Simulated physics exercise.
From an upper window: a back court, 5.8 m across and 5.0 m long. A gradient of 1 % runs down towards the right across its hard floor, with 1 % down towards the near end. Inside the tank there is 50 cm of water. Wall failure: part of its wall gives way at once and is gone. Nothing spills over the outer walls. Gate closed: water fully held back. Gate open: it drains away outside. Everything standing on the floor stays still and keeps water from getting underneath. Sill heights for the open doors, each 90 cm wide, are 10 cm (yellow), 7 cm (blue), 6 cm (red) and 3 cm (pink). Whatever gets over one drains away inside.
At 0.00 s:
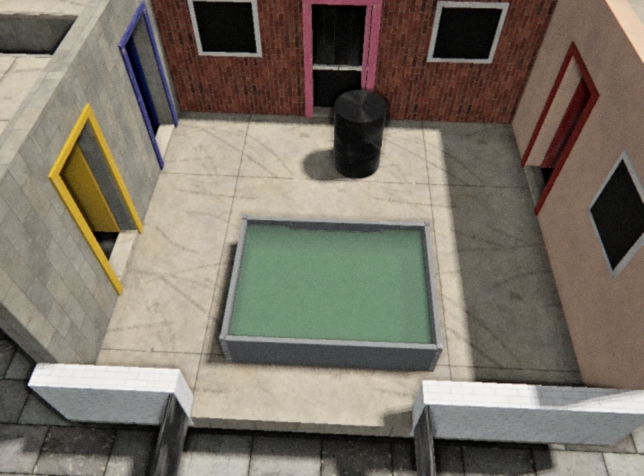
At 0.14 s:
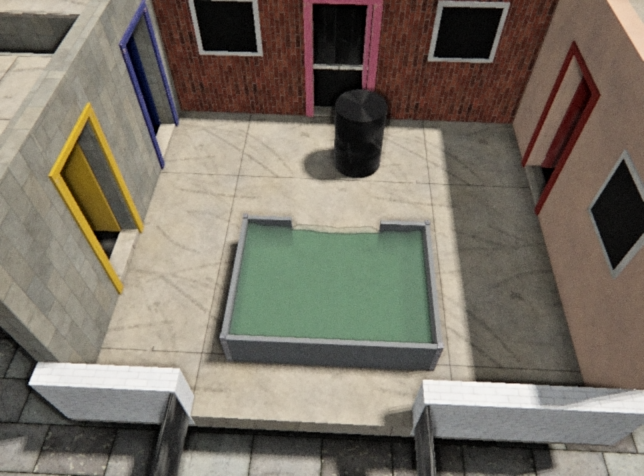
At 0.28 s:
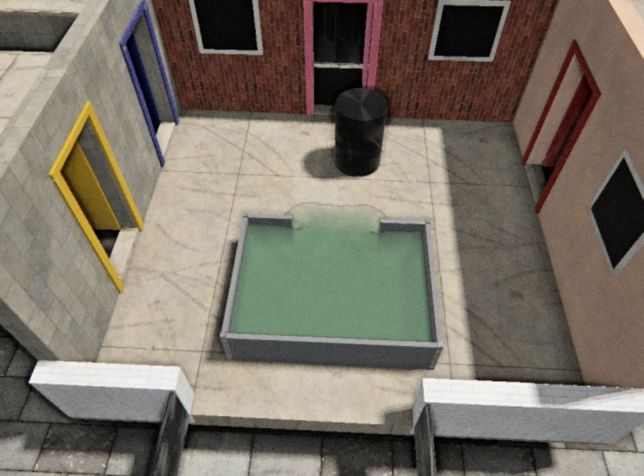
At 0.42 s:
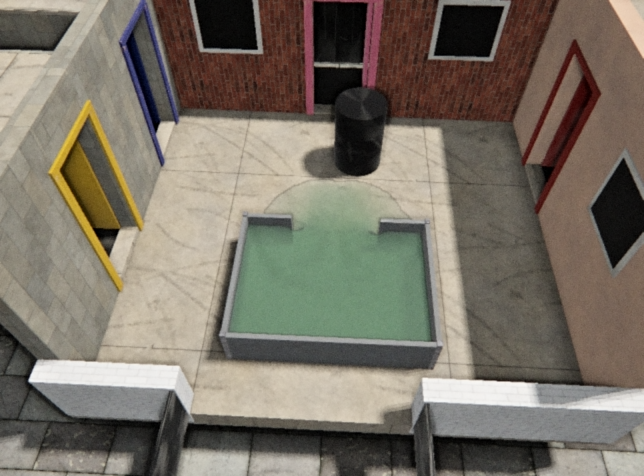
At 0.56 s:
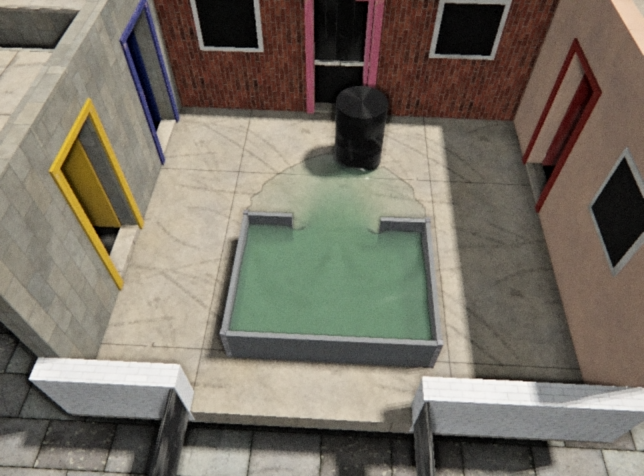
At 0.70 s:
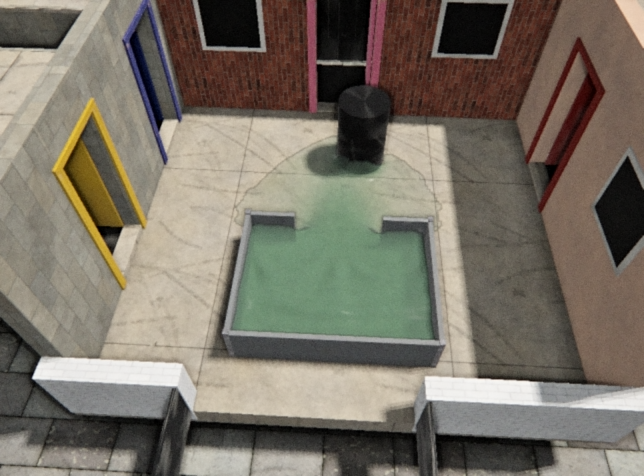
Green water poured out through a gap that opened in the far wall of a rectangular tank in a walled courtyard, then spread in a widening fan across the pale floor, reaching around the black barrel.
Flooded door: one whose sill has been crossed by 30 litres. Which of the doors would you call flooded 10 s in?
I would call the yellow door not flooded; I would call the blue door flooded; I would call the red door flooded; I would call the pink door flooded.
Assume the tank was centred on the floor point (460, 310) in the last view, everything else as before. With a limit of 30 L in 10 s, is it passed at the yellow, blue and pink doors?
So the yellow door keeps within it, the blue door keeps within it and the pink door tops the limit.
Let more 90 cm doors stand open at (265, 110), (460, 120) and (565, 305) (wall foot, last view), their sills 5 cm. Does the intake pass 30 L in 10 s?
Well, the first is on the high side, the second is on the high side, and the third is on the low side.
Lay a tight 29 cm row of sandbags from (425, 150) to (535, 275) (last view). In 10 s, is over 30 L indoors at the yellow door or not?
Then the yellow door stays short of the limit.
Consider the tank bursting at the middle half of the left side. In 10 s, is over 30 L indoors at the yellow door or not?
In that case, yellow door: More than that.
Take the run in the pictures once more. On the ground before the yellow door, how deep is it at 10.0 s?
Reading: Close to 2.5 cm.
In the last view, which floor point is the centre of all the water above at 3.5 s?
The water's centre sits at about (337, 218).
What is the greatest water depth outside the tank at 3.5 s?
Roughly 19 cm.
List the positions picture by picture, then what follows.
The tank at (333, 280) is whole and still, 50 cm deep, in the first picture.
Water pours out on the tank's far side and has run 0.7 m, to a hidden place; typically 8 cm deep outside, 50 cm at the tank's back, in the second picture.
The front is at (379, 217), 0.9 m from the gap on the tank's far side; 0.9 m2 of floor is under water; 50 cm left at the back of the tank, in the third picture.
The front is at (363, 186), 1.2 m from the gap on the tank's far side; 1.8 m2 of floor is under water; 50 cm left at the back of the tank, in the fourth picture.
The front is at (323, 158), 1.7 m from the gap on the tank's far side; 2.8 m2 of floor is under water; 50 cm left at the back of the tank, in the fifth picture.
The front is at (333, 140), 2.1 m from the gap on the tank's far side; 3.4 m2 of floor is under water; 45 cm left at the back of the tank, in the sixth picture.
After 1.4 s water covers 25 % of the floor and is deepest (33 cm) near (358, 181); yellow door not reached, blue door not reached, red door not reached, pink door 4 cm at the sill, 8 L in.
After 2.2 s water covers 40 % of the floor and is deepest (30 cm) near (517, 127); yellow door not reached, blue door not reached, red door 5 cm at the sill, 0 L in, pink door 9 cm at the sill, 30 L in.
After 3.5 s water covers 50 % of the floor and is deepest (19 cm) near (210, 128); yellow door 1 cm at the sill, 0 L in, blue door 16 cm at the sill, 27 L in, red door 14 cm at the sill, 28 L in, pink door 8 cm at the sill, 65 L in.
After 6.0 s water covers 85 % of the floor and is deepest (14 cm) near (514, 156); yellow door 3 cm at the sill, 0 L in, blue door 10 cm at the sill, 74 L in, red door 12 cm at the sill, 69 L in, pink door 6 cm at the sill, 99 L in.
After 10.0 s water covers 95 % of the floor and is deepest (14 cm) near (593, 412); yellow door 2 cm at the sill, 0 L in, blue door 4 cm at the sill, 80 L in, red door 5 cm at the sill, 104 L in, pink door 5 cm at the sill, 121 L in.
